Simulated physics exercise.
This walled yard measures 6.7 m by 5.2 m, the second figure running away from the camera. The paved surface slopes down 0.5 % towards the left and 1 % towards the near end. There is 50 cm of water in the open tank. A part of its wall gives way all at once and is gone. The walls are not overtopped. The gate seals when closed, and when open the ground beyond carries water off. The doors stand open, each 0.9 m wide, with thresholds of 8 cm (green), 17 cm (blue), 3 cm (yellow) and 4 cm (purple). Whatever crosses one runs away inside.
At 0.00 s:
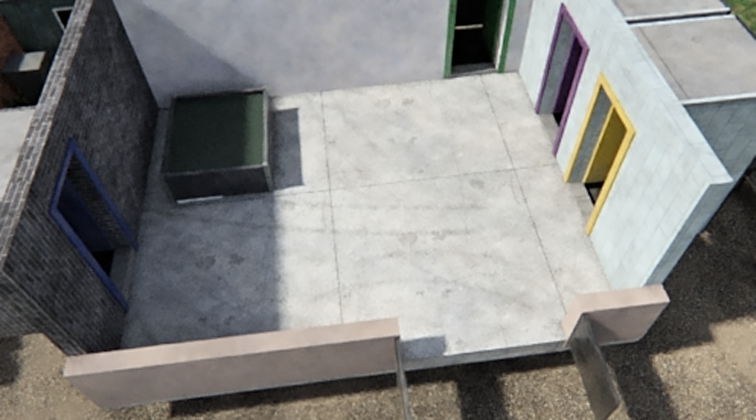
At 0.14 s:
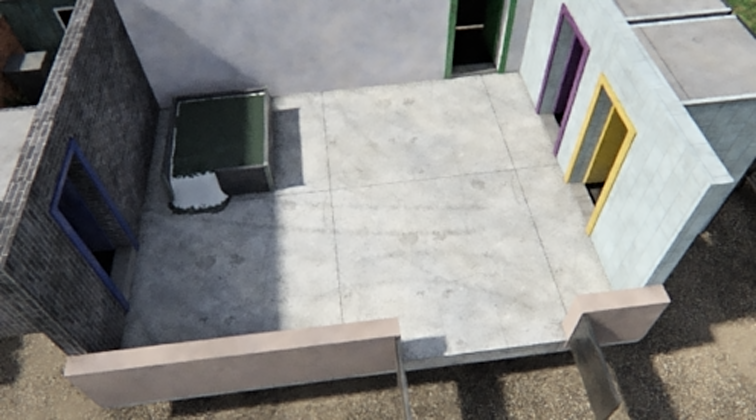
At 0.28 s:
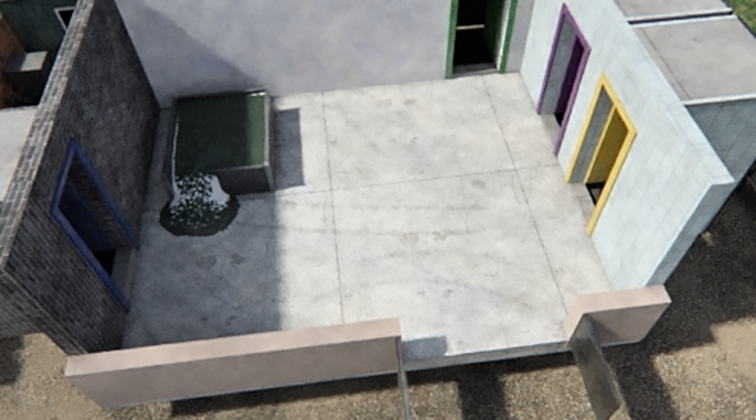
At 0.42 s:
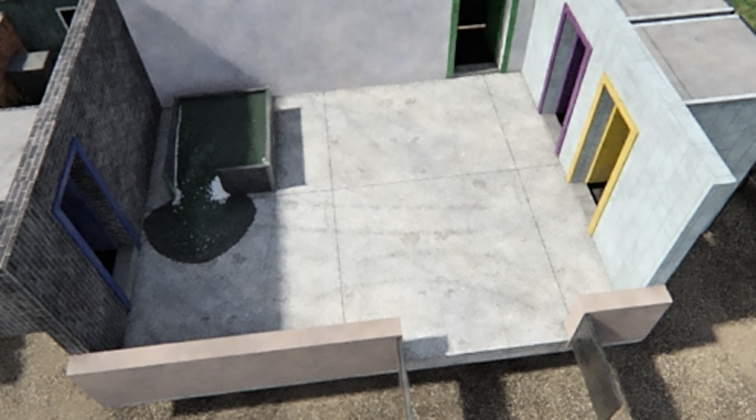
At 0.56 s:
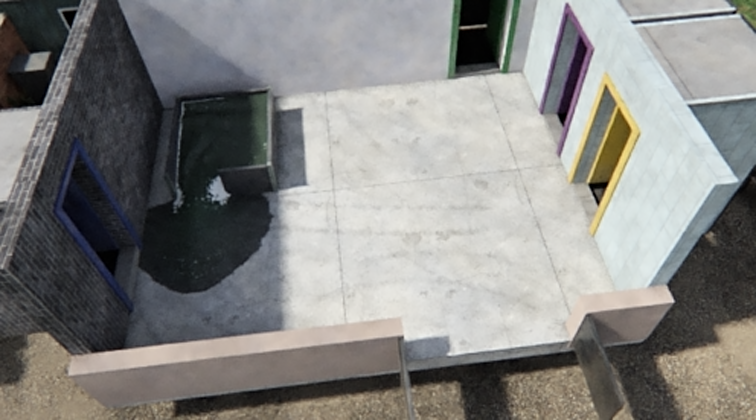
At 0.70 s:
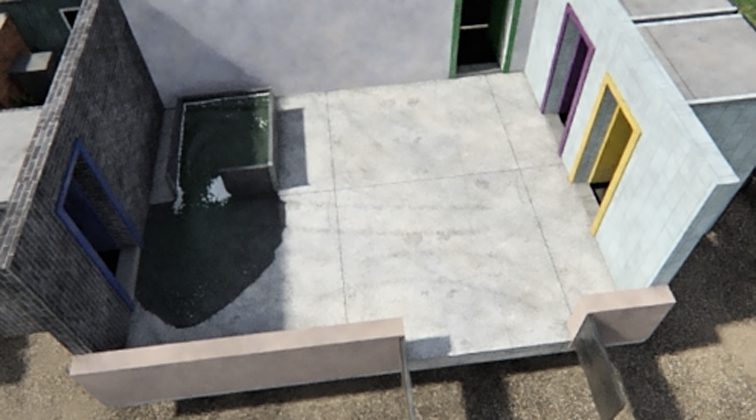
Dark water pours from a gap in the tank's front and spreads across the paved yard.
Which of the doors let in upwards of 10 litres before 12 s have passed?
Within that time: At the green door it keeps below the limit; at the blue door it stays under the limit; at the yellow door it passes the limit; at the purple door it stays under the limit.
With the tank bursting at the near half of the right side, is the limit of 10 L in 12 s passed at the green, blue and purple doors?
Then: Green under, blue under, purple past it.
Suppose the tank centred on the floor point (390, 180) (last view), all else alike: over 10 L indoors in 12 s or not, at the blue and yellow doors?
Then: Blue under, yellow under.
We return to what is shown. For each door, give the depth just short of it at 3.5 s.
In cm: Green 0, blue 11, yellow 0, purple 0.
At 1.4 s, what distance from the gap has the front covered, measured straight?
Some 3.0 m out.
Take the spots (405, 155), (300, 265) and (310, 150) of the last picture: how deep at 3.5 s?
Roughly 0, 3 and 0 cm, in turn.
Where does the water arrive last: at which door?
The green one.
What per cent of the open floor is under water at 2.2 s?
About 20 per cent.
After 1.4 s water covers 20 % of the floor and is deepest (34 cm) near (122, 378); green door not reached, blue door 17 cm at the sill, 0 L in, yellow door not reached, purple door not reached.
After 2.2 s water covers 20 % of the floor and is deepest (32 cm) near (122, 378); green door not reached, blue door 14 cm at the sill, 0 L in, yellow door not reached, purple door not reached.
After 3.5 s water covers 30 % of the floor and is deepest (22 cm) near (158, 312); green door not reached, blue door 11 cm at the sill, 0 L in, yellow door not reached, purple door not reached.
After 7.0 s water covers 65 % of the floor and is deepest (12 cm) near (220, 366); green door not reached, blue door 9 cm at the sill, 1 L in, yellow door 6 cm at the sill, 16 L in, purple door 3 cm at the sill, 0 L in.
After 12.0 s water covers 90 % of the floor and is deepest (8 cm) near (122, 378); green door 3 cm at the sill, 0 L in, blue door 6 cm at the sill, 1 L in, yellow door 4 cm at the sill, 36 L in, purple door 3 cm at the sill, 0 L in.
